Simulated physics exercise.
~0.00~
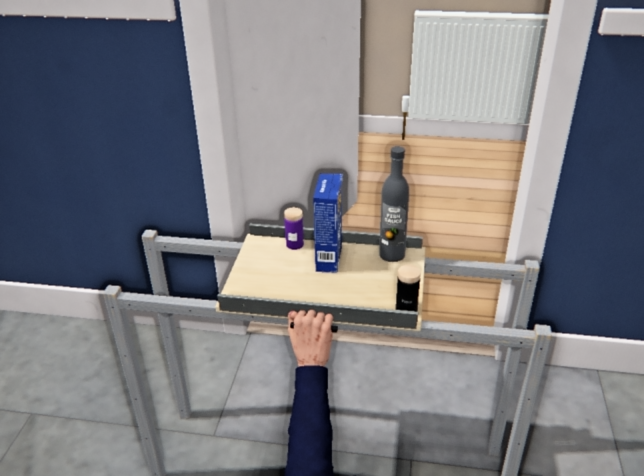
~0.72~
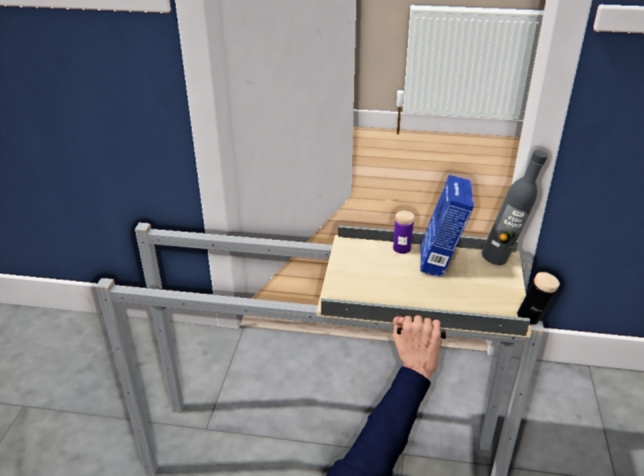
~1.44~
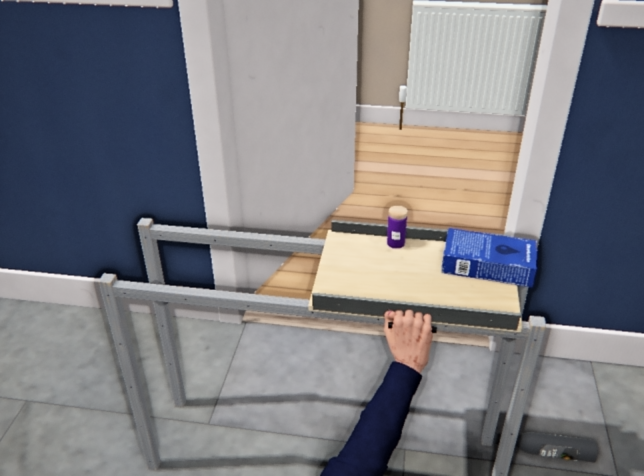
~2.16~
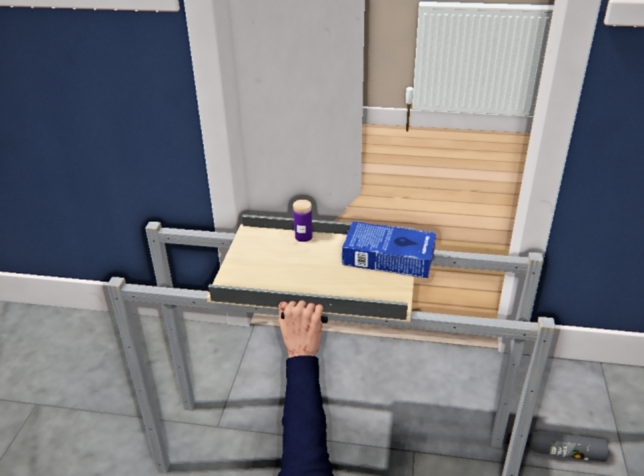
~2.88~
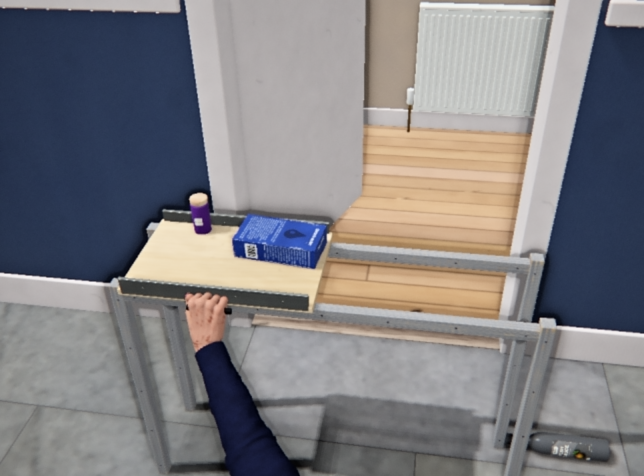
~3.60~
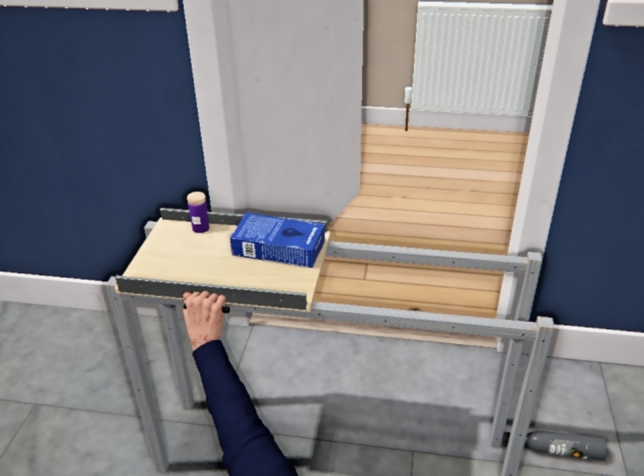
A hand slides a tray right, toppling the packet and losing two items, then left.
